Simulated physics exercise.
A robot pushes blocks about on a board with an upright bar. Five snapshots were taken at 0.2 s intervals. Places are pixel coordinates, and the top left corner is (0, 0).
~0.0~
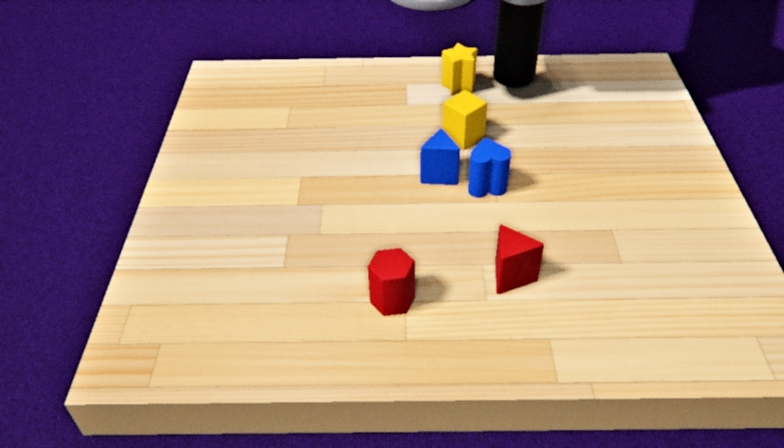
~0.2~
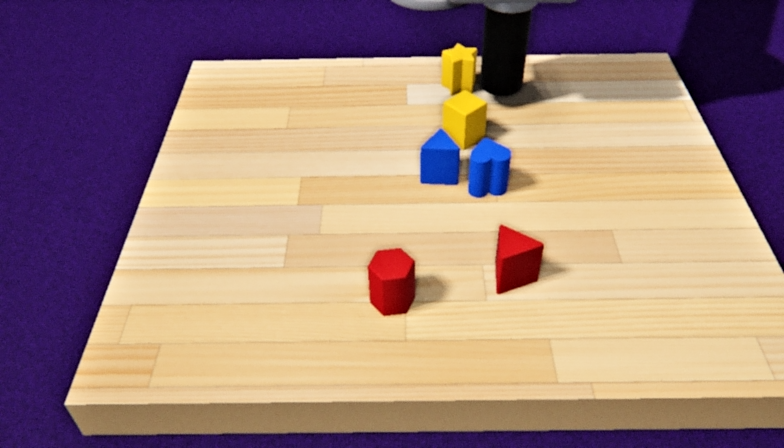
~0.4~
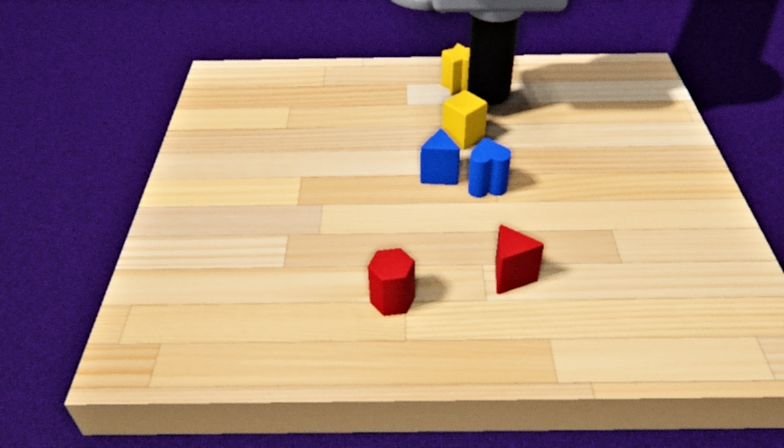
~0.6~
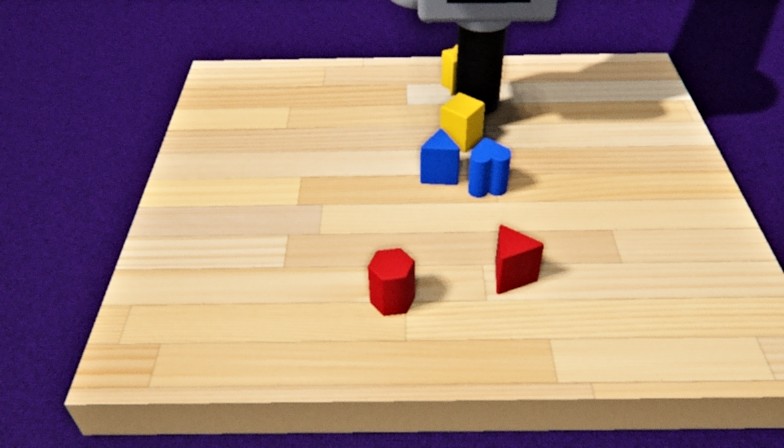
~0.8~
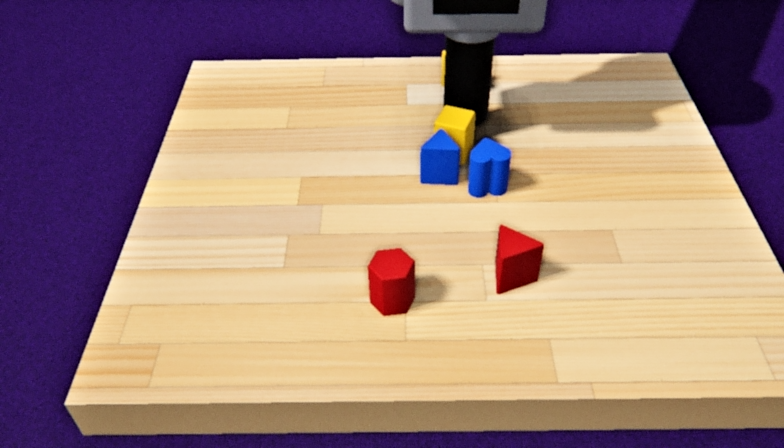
Robot arm with a black upright bar moving down and left past a yellow star block, then nudging a yellow cube slightly.
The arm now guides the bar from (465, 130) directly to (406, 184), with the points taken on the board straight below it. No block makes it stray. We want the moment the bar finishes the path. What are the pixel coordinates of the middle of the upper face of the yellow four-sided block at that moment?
Top centre: (403, 177).
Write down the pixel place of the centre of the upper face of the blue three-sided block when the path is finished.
When the path ends, it will be at (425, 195).
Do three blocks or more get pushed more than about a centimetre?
The answer is no.
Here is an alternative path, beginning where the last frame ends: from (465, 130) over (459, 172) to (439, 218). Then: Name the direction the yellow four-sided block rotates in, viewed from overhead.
Answer: With the clock.
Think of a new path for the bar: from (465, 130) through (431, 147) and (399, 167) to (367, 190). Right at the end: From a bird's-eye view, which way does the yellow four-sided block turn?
It twists anticlockwise.
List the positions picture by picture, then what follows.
Bar tip (514, 78); block tops, blue three-sided block (441, 140); yellow four-sided block (465, 101); blue heart-shaped block (490, 151), in the first frame.
Bar (501, 86); blocks unchanged, in the second frame.
Bar (488, 95); blocks unchanged, in the third frame.
Bar (477, 105); yellow four-sided block (463, 104), in the fourth frame.
Bar (465, 116); blue three-sided block (441, 140); yellow four-sided block (455, 116); blue heart-shaped block (490, 151), in the fifth frame.
On the path given first. Halfway along, bar (437, 142); blue three-sided block (431, 165), turned 50° anticlockwise; yellow four-sided block (426, 145).
At the end, bar (406, 170); blue three-sided block (425, 195), turned 80° anticlockwise; yellow four-sided block (403, 177), turned 40° anticlockwise; blue heart-shaped block in place.
